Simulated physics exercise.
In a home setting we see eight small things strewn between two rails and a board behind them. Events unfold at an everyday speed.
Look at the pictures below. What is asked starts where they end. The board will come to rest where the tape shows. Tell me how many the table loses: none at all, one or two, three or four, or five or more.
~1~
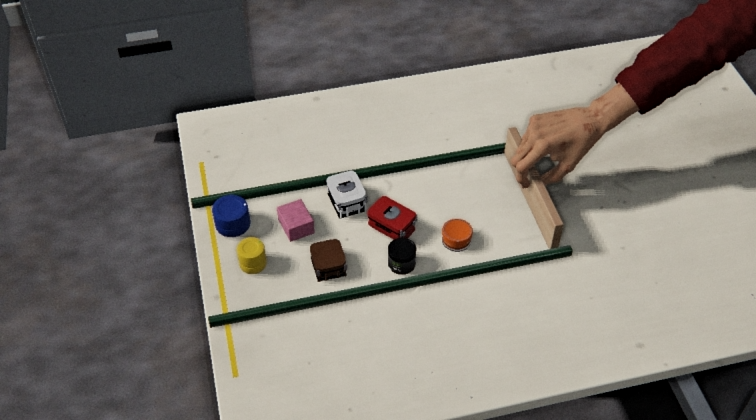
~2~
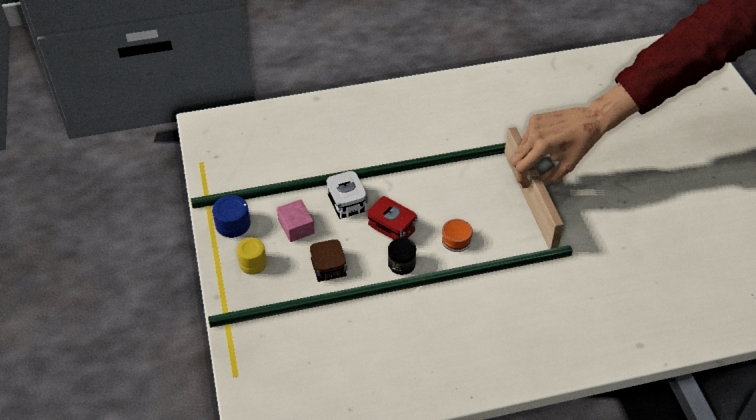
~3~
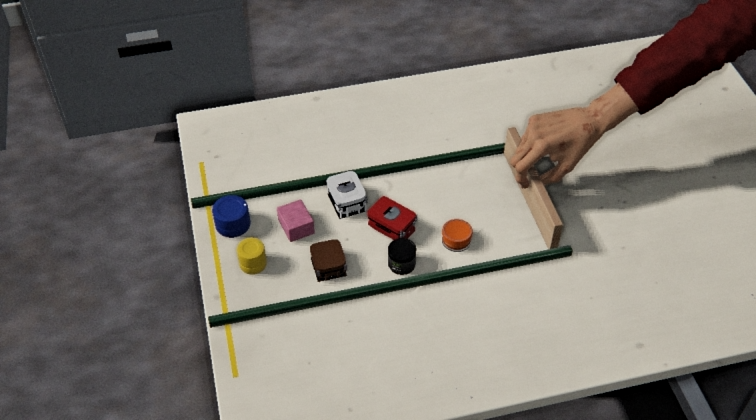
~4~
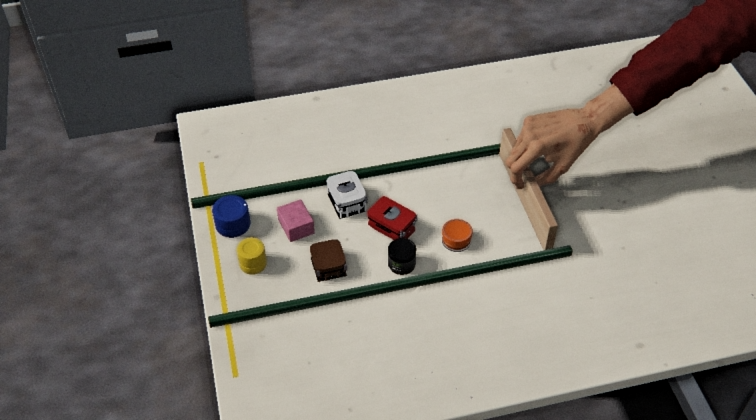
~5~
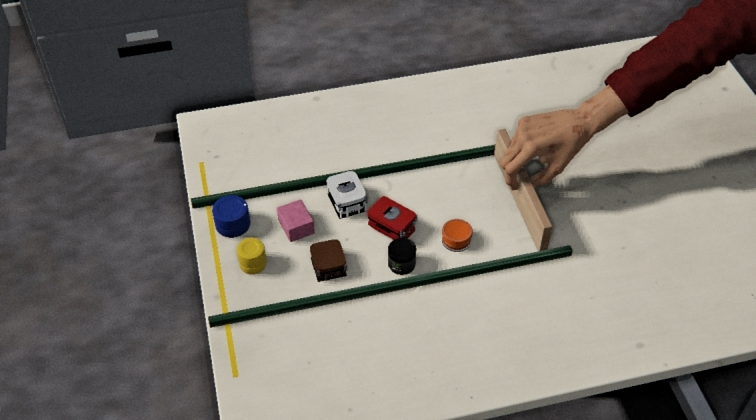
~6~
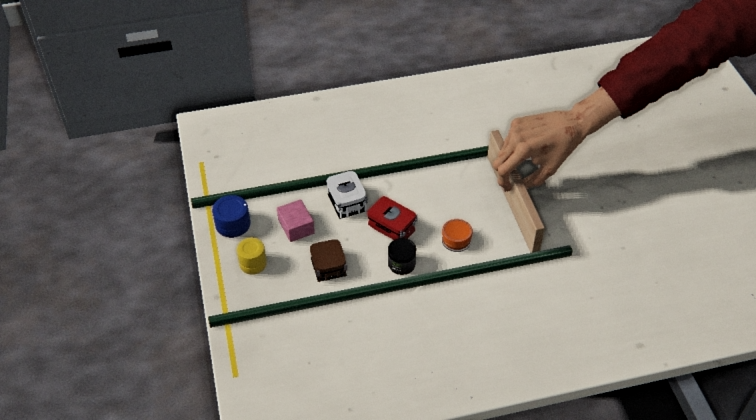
The push knocks three or four off.
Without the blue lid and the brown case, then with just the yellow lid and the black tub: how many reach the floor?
First 2, second 3.
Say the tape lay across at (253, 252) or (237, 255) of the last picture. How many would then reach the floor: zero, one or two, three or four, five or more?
Result per position - first: One or two, second: Three or four.
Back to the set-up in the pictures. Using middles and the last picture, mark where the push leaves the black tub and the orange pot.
Taking them in turn, first comes (209, 302), then (205, 281).
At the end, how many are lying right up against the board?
4.
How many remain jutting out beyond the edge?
The number is 4.
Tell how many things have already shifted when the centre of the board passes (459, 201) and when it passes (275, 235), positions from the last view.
The first number is 1, the next one 8.
Soon after, none off yet; blue lid at rest near (232, 216); yellow lid at rest near (252, 256); pink block at rest near (296, 221).
In the end, the number that fall off is three or four; gone, brown case, pink block, yellow lid and blue lid.
